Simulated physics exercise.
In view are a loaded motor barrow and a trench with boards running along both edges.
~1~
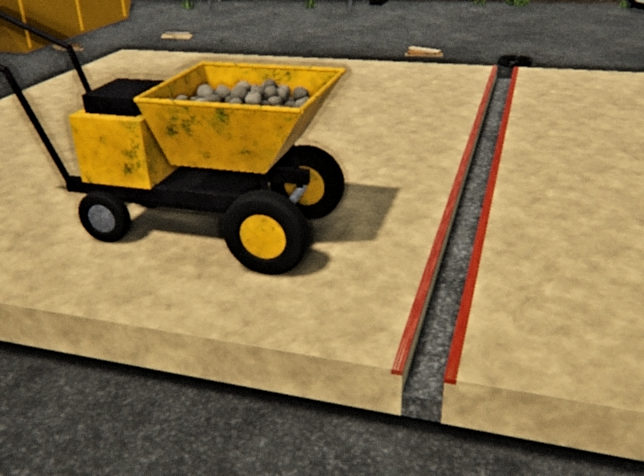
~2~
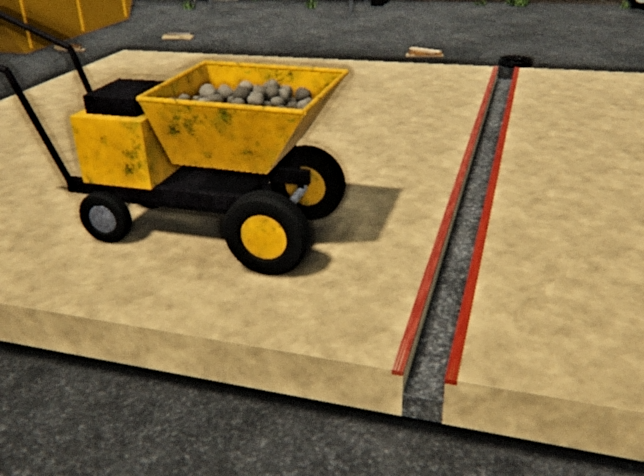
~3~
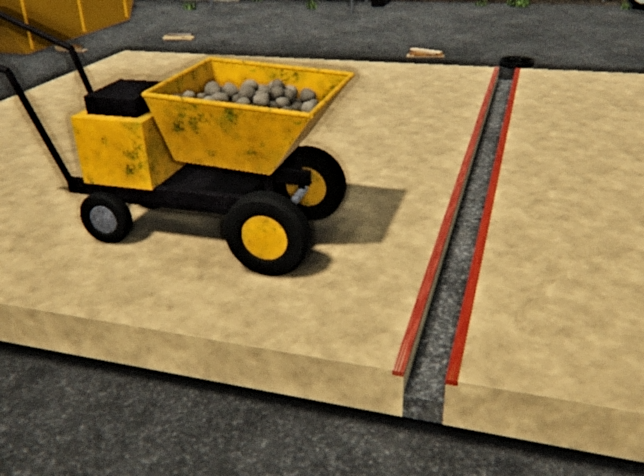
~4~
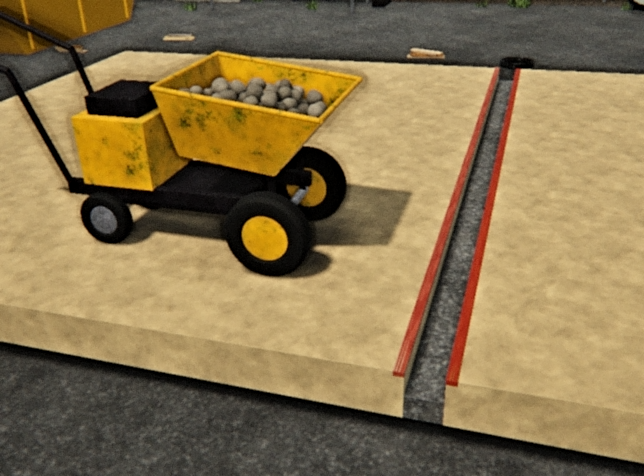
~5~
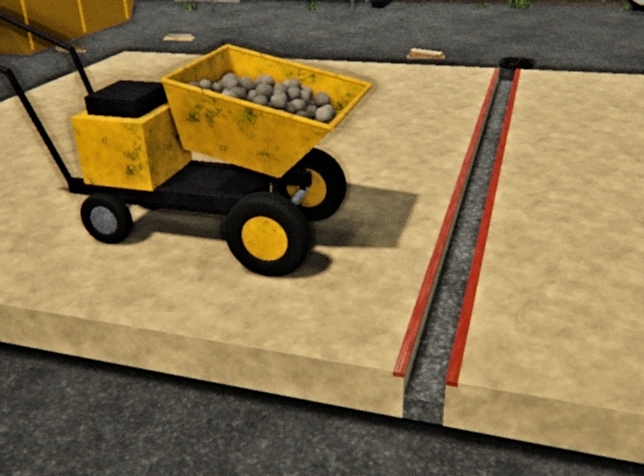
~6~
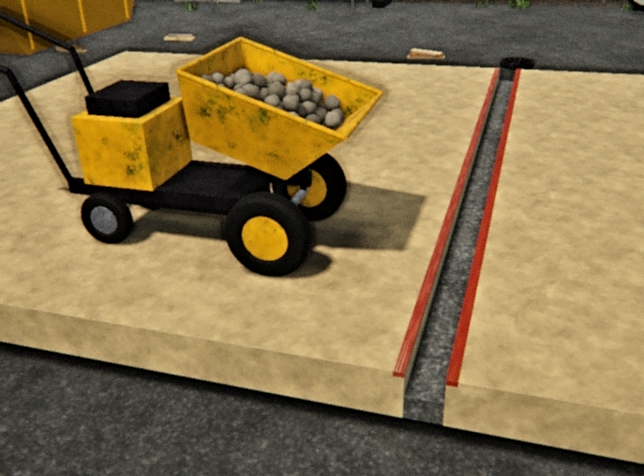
On a pale slab beside dark ground, a yellow motor barrow full of rounded grey stones stands left of a narrow trench edged with red boards. Its skip begins level, then tilts gradually forward to the right, the back rising and the lip lowering, while the wheels stay still and the stones remain inside.
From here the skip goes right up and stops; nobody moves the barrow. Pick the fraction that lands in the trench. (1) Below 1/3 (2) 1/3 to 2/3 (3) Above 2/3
2, 1/3 to 2/3.
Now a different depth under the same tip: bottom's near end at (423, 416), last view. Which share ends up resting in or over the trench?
About 50 per cent.
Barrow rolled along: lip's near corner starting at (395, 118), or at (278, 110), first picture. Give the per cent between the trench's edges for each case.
Near 0 % and 40 %.
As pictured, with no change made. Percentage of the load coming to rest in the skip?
Around 25 per cent.
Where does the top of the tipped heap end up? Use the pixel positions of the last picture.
I'd place the summit at about pixel (447, 262).
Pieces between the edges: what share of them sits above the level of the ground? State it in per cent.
Roughly 40 percent.
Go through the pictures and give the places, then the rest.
Lip of the skip (301, 111), level; top of the load (237, 106), river pebbles; first edge of the trench (412, 323); far edge (461, 330), the trench under half as wide as the skip, and about half as deep as wide, in the first frame.
Lip of the skip (304, 113), level; top of the load (234, 102), in the second frame.
Lip of the skip (310, 116), tipped barely; top of the load (239, 101), in the third frame.
Lip of the skip (320, 121), tipped a little; top of the load (246, 99), in the fourth frame.
Lip of the skip (331, 129), tipped a little; top of the load (236, 100), in the fifth frame.
Lip of the skip (345, 138), tipped clearly; top of the load (240, 91); first edge of the trench (414, 325); far edge (463, 332), in the sixth frame.
Just after the last frame, skip tipped steeply; every one in the skip.
A moment on, skip tipped right over; the larger part in the skip; about a tenth short of the trench; about a tenth in or heaped over the trench; just a few beyond it; just a few falling.
Further on, skip tipped right over; roughly a third in the skip; about a tenth short of the trench; roughly half in or heaped over the trench; about a tenth beyond it.
When it is over, skip tipped right over; roughly a quarter in the skip; about a tenth short of the trench; roughly half in or heaped over the trench; roughly a quarter beyond it.
